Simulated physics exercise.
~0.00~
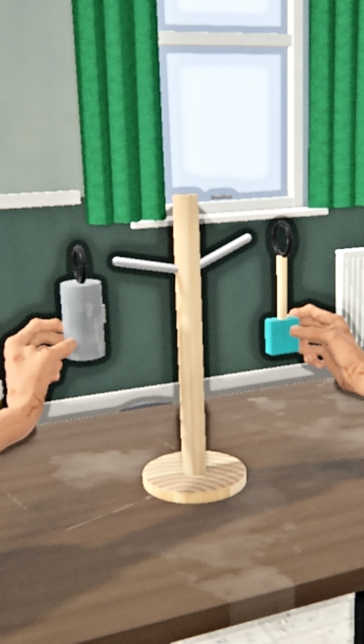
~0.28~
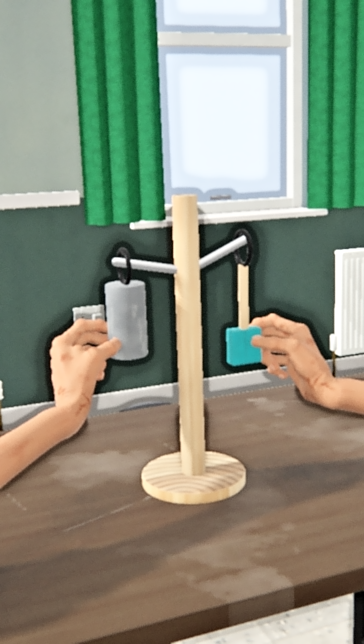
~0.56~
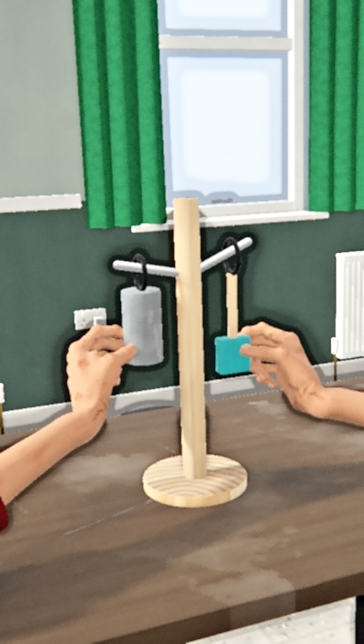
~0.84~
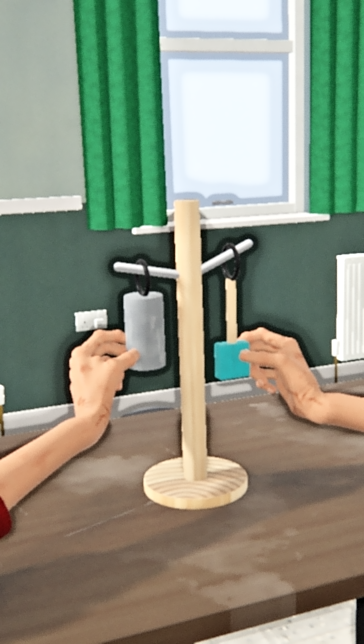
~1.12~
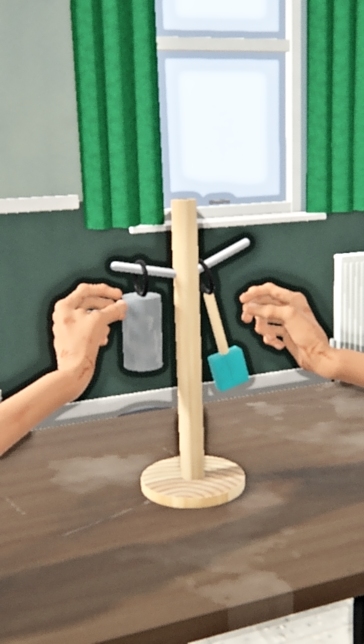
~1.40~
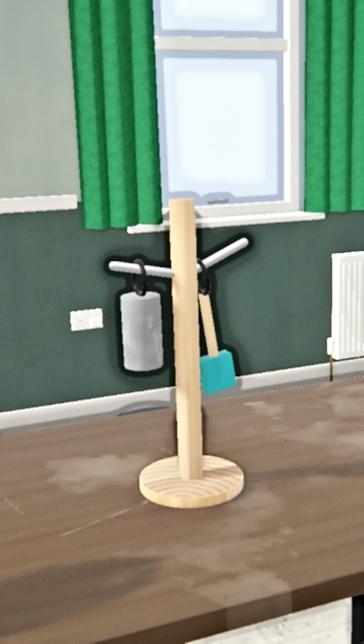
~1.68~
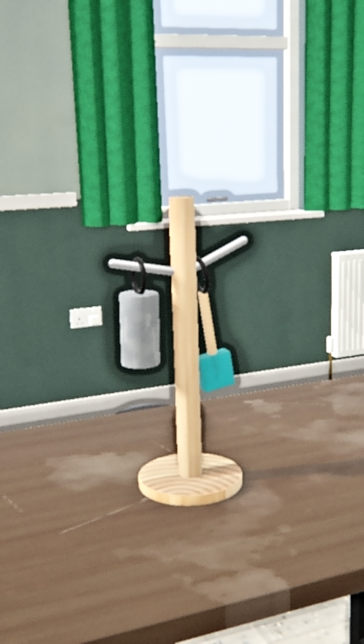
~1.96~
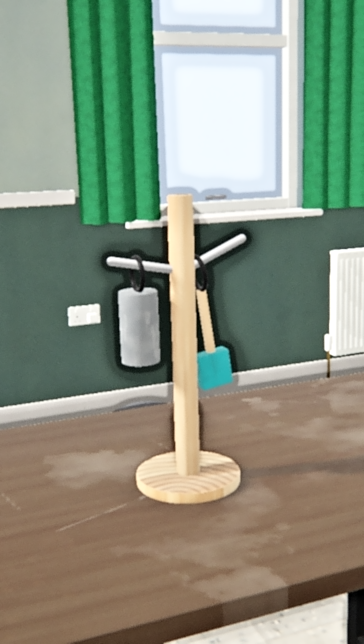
A grey lantern and a turquoise brush, each with a dark ring on top, are held by two hands on either side of a wooden peg stand on a table. The hands bring them inward, the lantern moving right and the brush left, until their rings loop over the stand's two pale pegs. They slide each a little closer to the post and pause. Then the right hand lets go and draws back, and the brush slips slightly inward and tilts. The left hand leaves too, and both things stay hanging, the lantern upright and the brush slanted beside the post.
